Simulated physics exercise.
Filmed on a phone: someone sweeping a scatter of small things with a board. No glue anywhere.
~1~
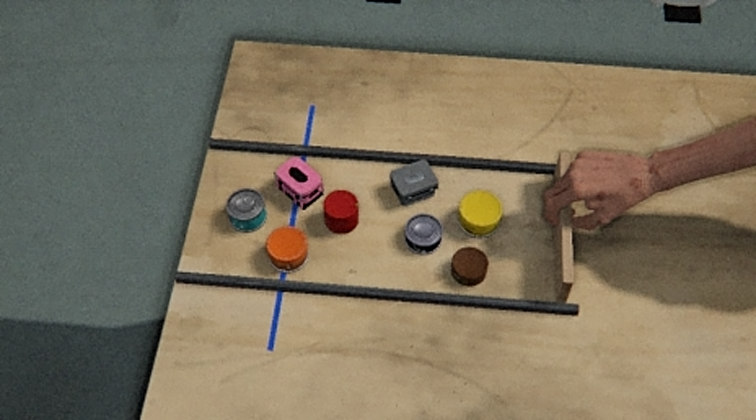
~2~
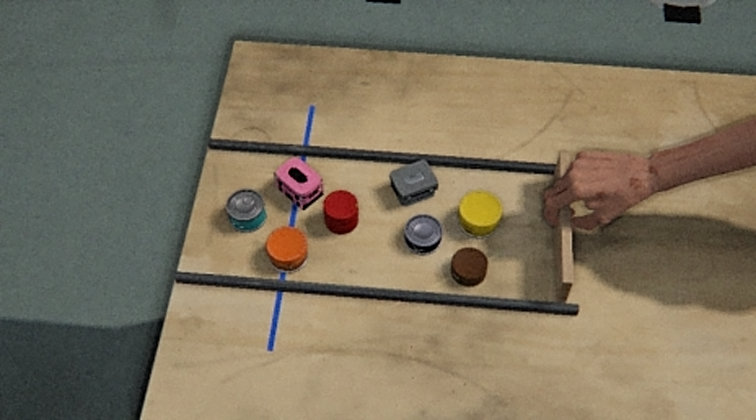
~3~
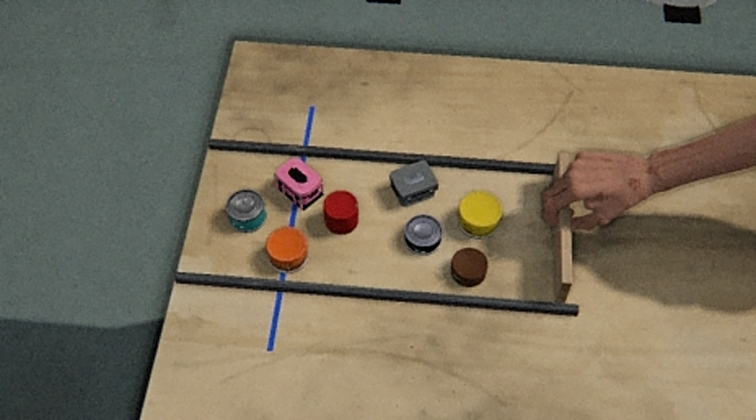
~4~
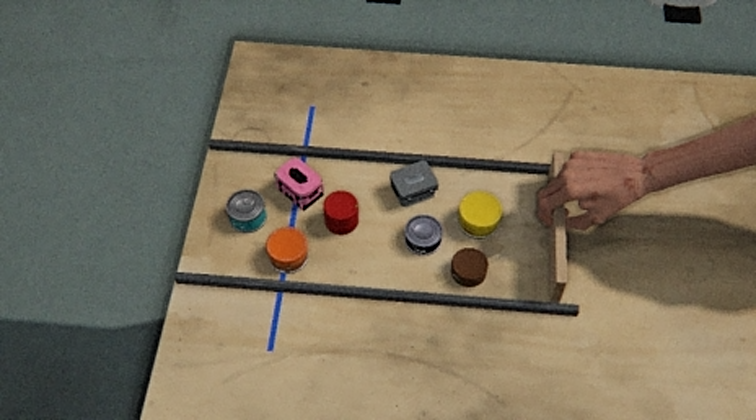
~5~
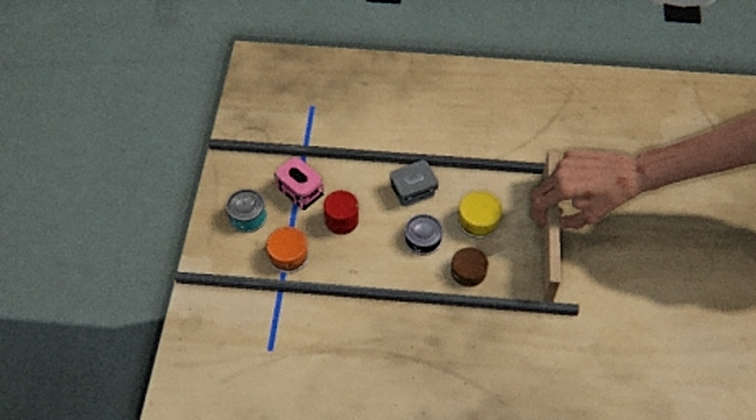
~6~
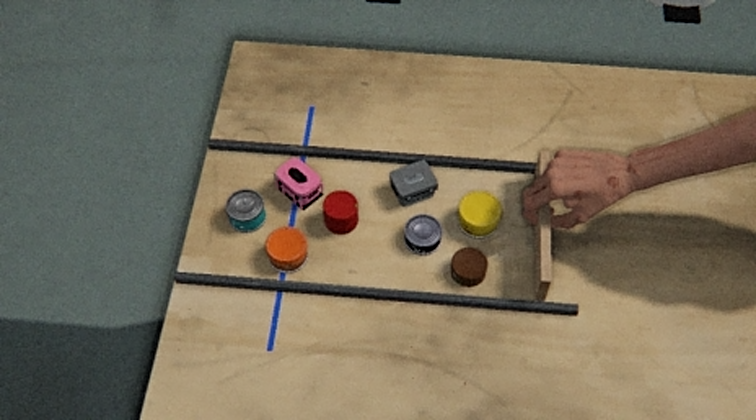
A hand held a wooden board upright between two dark rails, then slid it slightly left toward the scattered tins, lids and small cases, which all stayed still around the blue tape line.
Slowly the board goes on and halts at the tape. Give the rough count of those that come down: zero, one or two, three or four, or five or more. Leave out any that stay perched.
Here the number that fall off is zero.
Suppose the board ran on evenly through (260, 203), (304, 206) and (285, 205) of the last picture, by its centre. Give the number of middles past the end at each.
It would be 1, 0 and 0.
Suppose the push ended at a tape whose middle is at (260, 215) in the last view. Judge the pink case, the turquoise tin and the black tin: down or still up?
The pink case survives; the turquoise tin is lost; the black tin is kept.
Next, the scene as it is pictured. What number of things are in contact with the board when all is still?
In contact: 4.
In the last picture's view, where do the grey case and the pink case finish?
The grey case at (282, 161), the pink case at (242, 173).
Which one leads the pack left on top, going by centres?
Foremost is the turquoise tin.
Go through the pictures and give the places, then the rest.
Turquoise tin (247, 210); orange tin (288, 250); pink case (300, 183); board (563, 226); tape (293, 217), in the first frame.
Orange tin (287, 250); brown tub (469, 267), in the second frame.
Pink case (299, 183); red lid (341, 213), in the third frame.
Turquoise tin (247, 211); board (557, 226), in the fourth frame.
Orange tin (288, 250); black tin (424, 235), in the fifth frame.
Turquoise tin (246, 211); orange tin (287, 250); pink case (299, 183); board (542, 225); tape (293, 217), in the sixth frame.
A little later, none off yet; turquoise tin at rest near (246, 211); orange tin at rest near (287, 250); pink case at rest near (299, 183).
Next, none off yet; turquoise tin at rest near (246, 211); orange tin moving near (279, 248); pink case shifted a little near (284, 178).
When it is over, the number that fall off is zero.
